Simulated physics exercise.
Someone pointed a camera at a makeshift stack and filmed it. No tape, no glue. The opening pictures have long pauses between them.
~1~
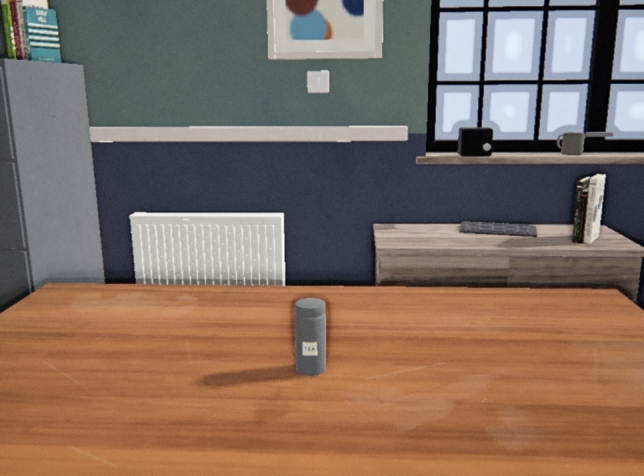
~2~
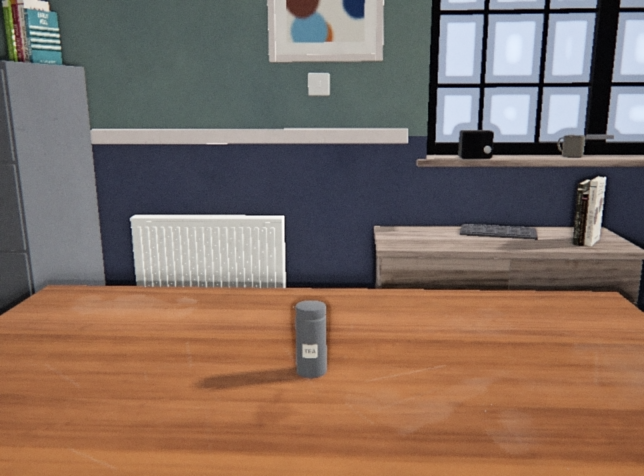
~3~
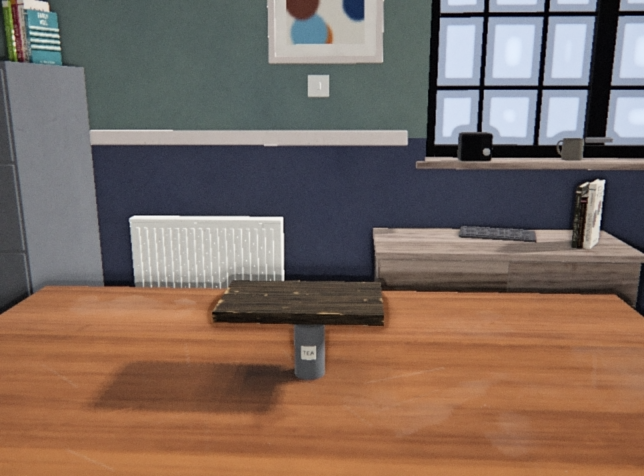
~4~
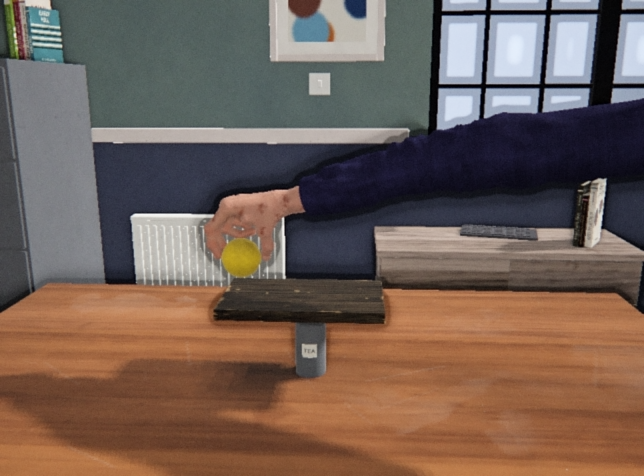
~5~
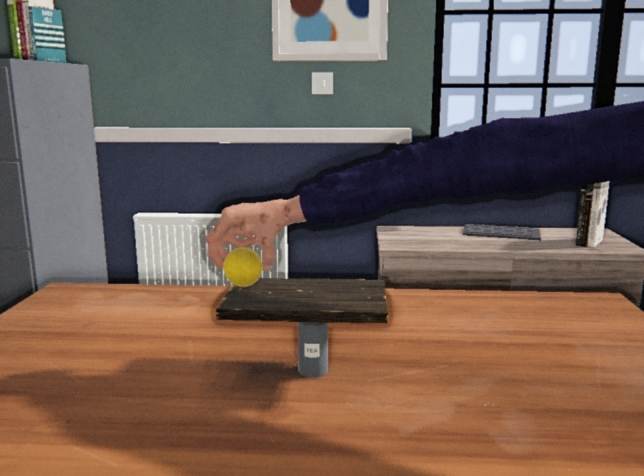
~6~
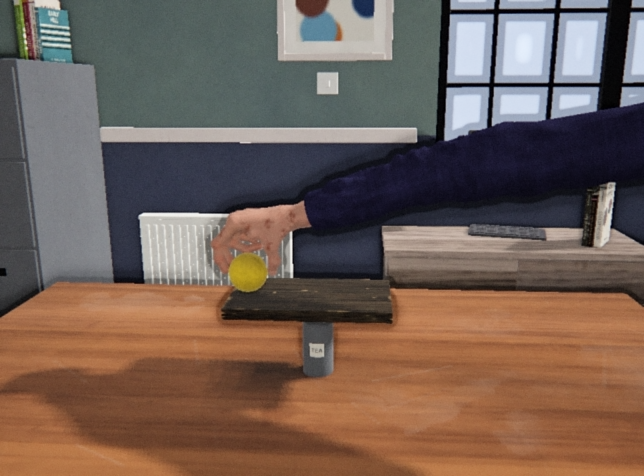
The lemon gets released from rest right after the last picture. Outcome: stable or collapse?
Falls down.
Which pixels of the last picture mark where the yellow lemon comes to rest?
Look around (216, 348) in the final frame.
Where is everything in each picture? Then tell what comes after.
The last thing is not in view yet; grey shaker (311, 337), in the first frame.
The last thing is not in view yet; grey shaker (311, 339), in the second frame.
The last thing is not in view yet; grey shaker (310, 341), in the third frame.
Still above its spot; yellow lemon (242, 257); grey shaker (311, 339), in the fourth frame.
Still above its spot; yellow lemon (243, 267); grey shaker (313, 338), in the fifth frame.
In place under the hand; yellow lemon (248, 272); grey shaker (318, 338), in the sixth frame.
Then, 0.40 s on from there, yellow lemon now fallen; black board turned 56° from how it was put.
Then, 0.60 s on from there, black board turned 51° from how it was put; grey shaker turned 10° from how it was put.
Then, 0.80 s on from there, grey shaker and black board now fallen.
In the end, fallen, grey shaker, black board and yellow lemon. At the end, from the last picture's camera, yellow lemon near (216, 348). The stack loses its balance.
